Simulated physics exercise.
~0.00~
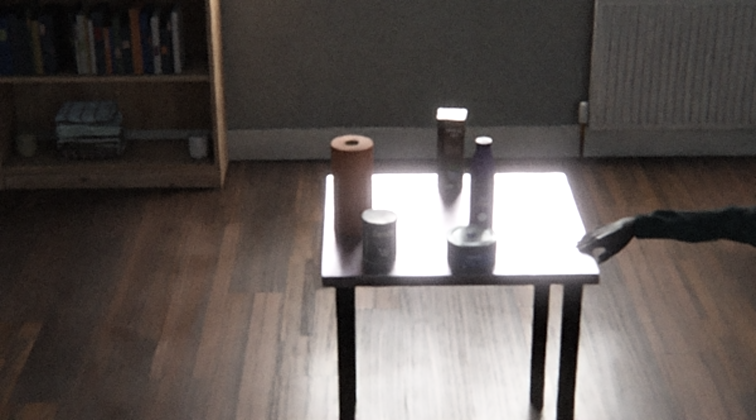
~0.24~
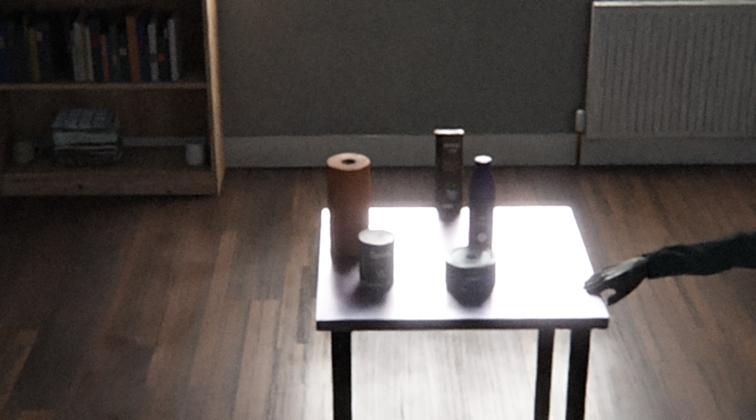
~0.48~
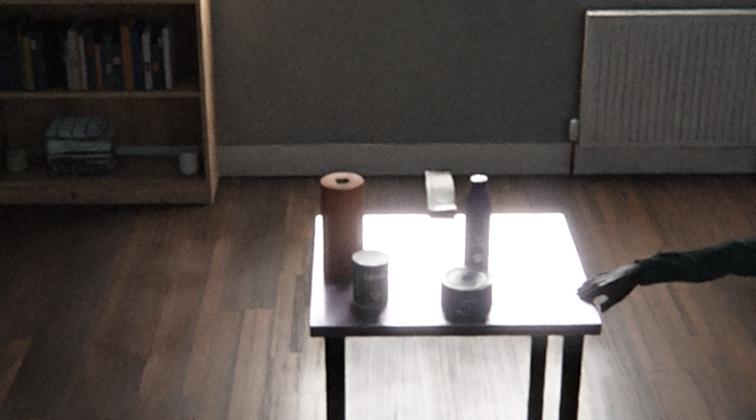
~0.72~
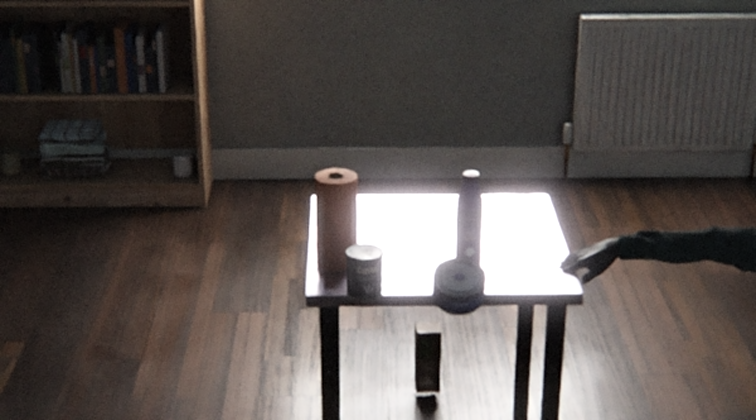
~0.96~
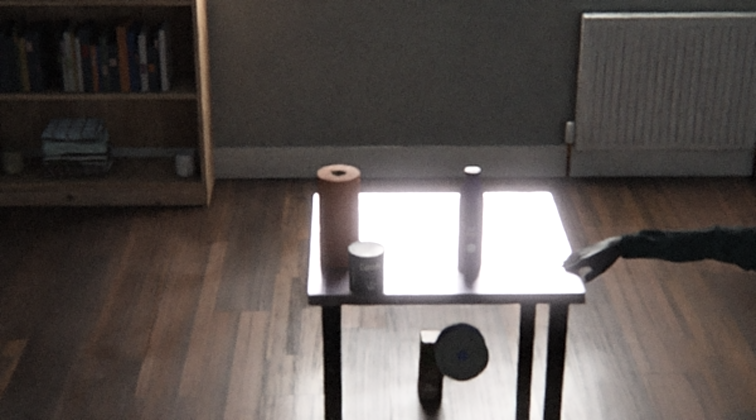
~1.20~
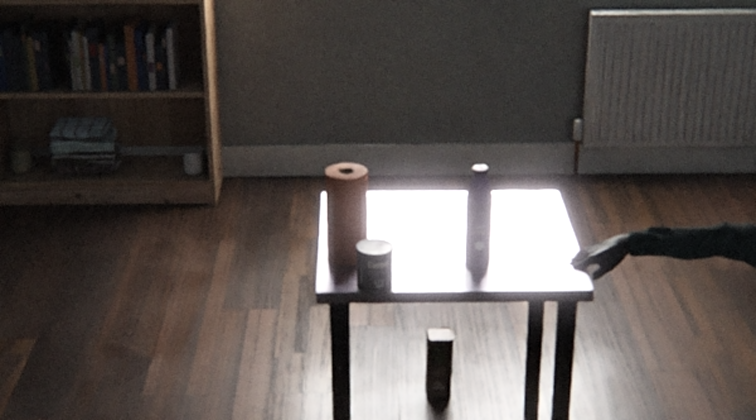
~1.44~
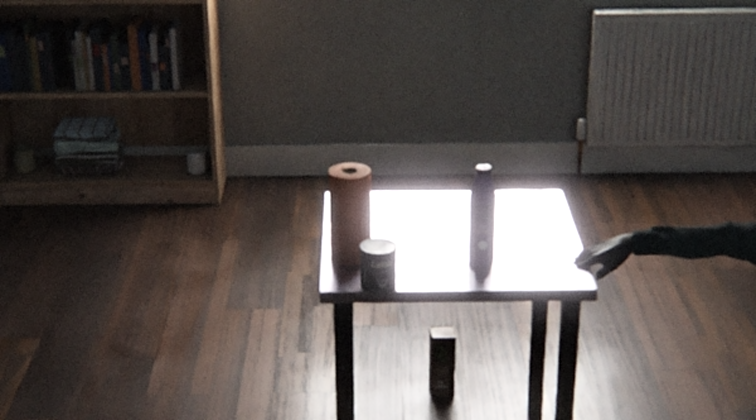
The clip shows a gloved hand gripping a small table as it jerks, tipping a brown carton off the back, followed by a round blue tub falling from the front; the orange roll, dark tin and purple bottle stay upright on top, while the carton rests upside down below.
